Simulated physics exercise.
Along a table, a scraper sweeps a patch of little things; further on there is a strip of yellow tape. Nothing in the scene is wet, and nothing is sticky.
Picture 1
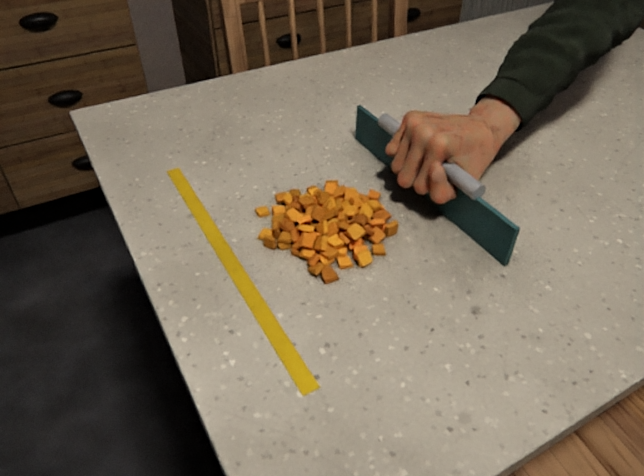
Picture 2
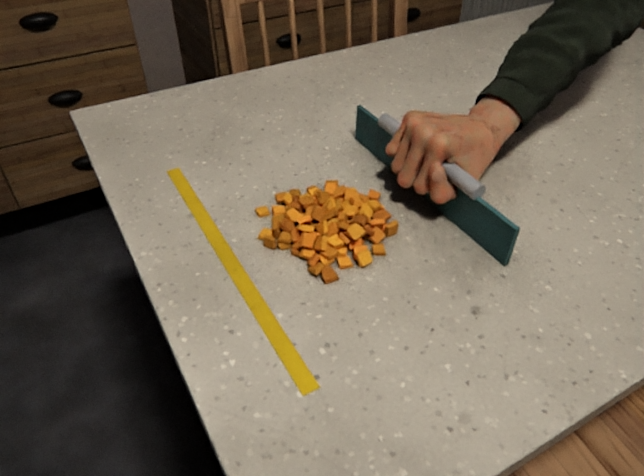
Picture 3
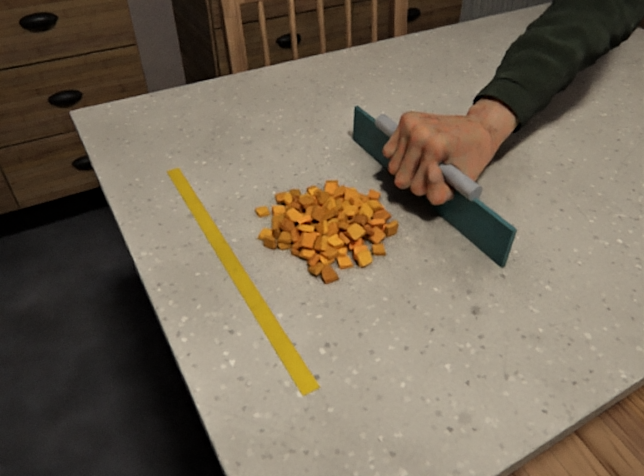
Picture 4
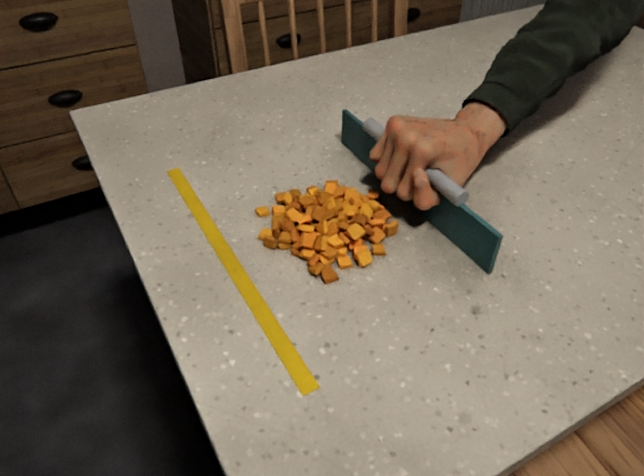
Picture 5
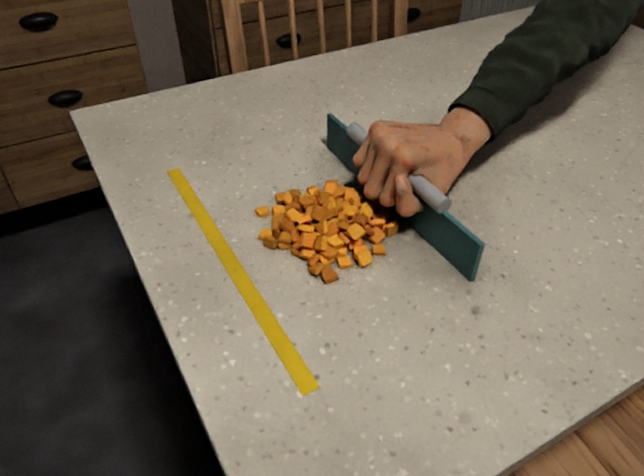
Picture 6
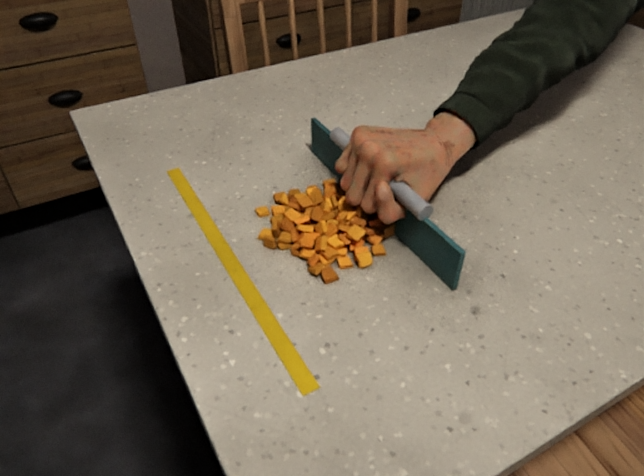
On a speckled table, a hand slides a teal scraper left up to a heap of small orange pieces near yellow tape.
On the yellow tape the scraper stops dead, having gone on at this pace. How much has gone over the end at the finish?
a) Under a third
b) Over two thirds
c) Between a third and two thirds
(a) Under a third.
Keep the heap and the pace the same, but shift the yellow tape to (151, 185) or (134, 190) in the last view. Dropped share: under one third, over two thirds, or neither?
In the middle band, then more than two thirds.
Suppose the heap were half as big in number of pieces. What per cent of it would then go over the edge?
0 per cent or so.
Shortly afterwards, scraper still moving, near (298, 201); heap all on the table, its front near (203, 264).
Next, scraper stopped at the yellow tape; heap a little over the edge.
Some moments later, scraper stopped at the yellow tape; heap near a quarter over the edge.
In the end, scraper stopped at the yellow tape; heap near a quarter over the edge.
